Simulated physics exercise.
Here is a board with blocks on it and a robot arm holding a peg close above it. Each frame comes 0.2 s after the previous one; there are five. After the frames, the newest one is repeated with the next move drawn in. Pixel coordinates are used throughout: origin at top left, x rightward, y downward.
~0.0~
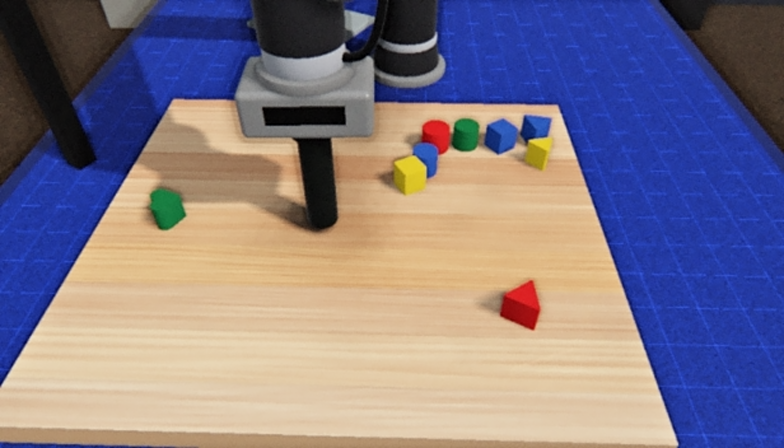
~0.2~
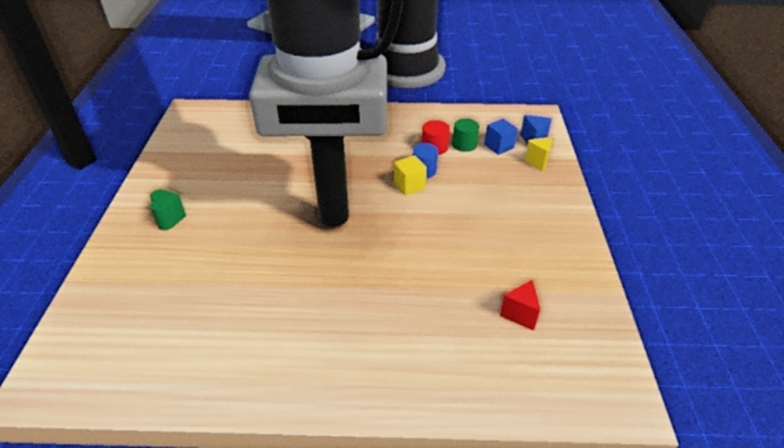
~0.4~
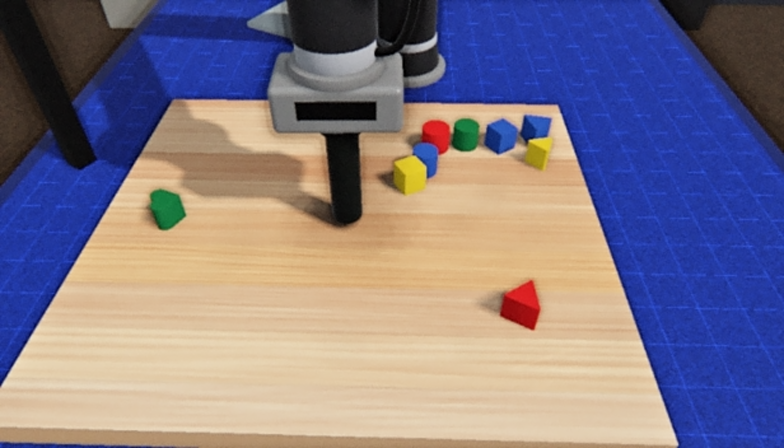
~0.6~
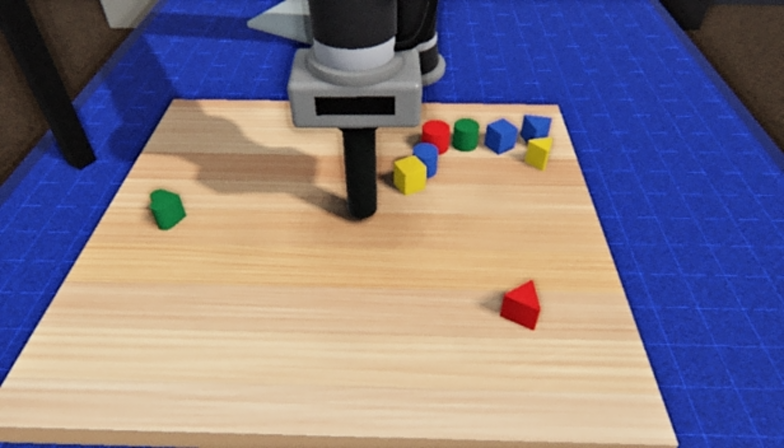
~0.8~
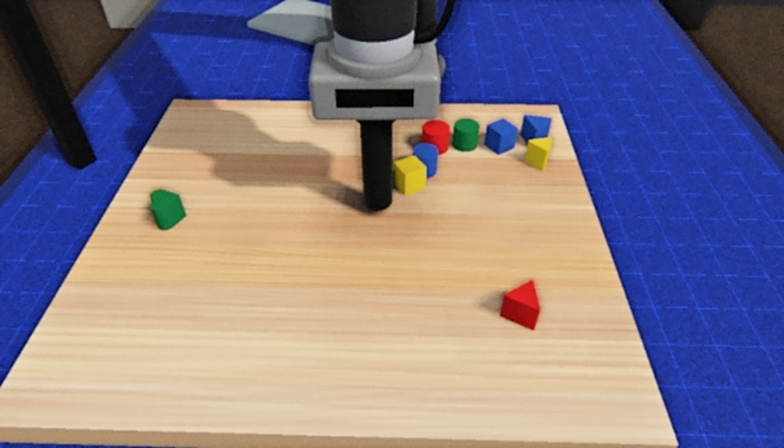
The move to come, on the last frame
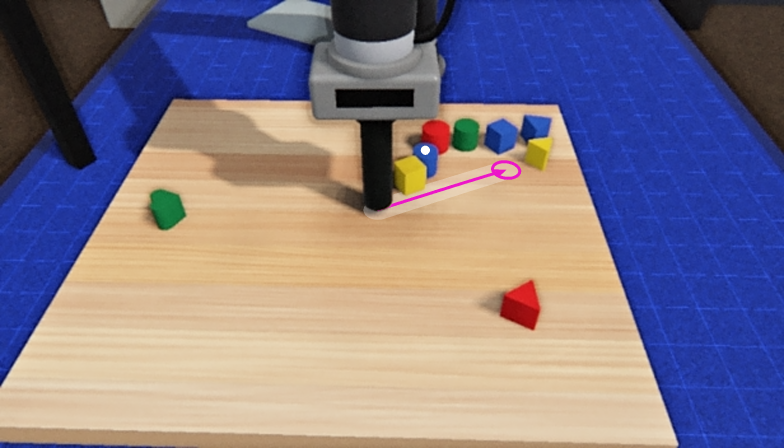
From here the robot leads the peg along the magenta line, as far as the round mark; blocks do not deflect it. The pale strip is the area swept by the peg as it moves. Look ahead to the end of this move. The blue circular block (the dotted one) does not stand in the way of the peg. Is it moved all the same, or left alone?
The block moves away from its spot.
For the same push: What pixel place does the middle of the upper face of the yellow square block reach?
The centre of its top will be at (420, 157).
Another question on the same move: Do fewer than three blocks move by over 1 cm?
Yes, I think so.
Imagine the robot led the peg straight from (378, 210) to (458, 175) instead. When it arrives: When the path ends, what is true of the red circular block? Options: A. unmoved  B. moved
B
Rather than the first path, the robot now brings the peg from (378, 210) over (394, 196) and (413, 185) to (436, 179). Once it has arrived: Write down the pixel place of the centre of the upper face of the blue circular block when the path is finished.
The point I'd pick in the picture is (455, 132).
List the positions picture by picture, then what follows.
Peg's lower end at (323, 220); yellow square block at (410, 165); blue circular block at (425, 150); blue square block at (503, 126), in the first frame.
Peg at (334, 218); blocks still, in the second frame.
Peg at (348, 215); blocks still, in the third frame.
Peg at (363, 210); blocks still, in the fourth frame.
Peg at (378, 202); yellow square block at (410, 165); blue circular block at (425, 150); blue square block at (503, 126), in the fifth frame.
Drawn move, from (378, 210) directly to (506, 170); the dot is on the blue circular block.
On the path given first. One third of the way, peg at (424, 188); yellow square block at (418, 158), turned 65° anticlockwise; blue circular block at (427, 143).
Two thirds of the way, peg at (467, 175); yellow square block at (420, 157), turned 85° anticlockwise; blue circular block at (426, 140).
At the end, peg at (507, 163); yellow square block at (420, 157), turned 85° anticlockwise; blue circular block at (426, 140); blue square block still.
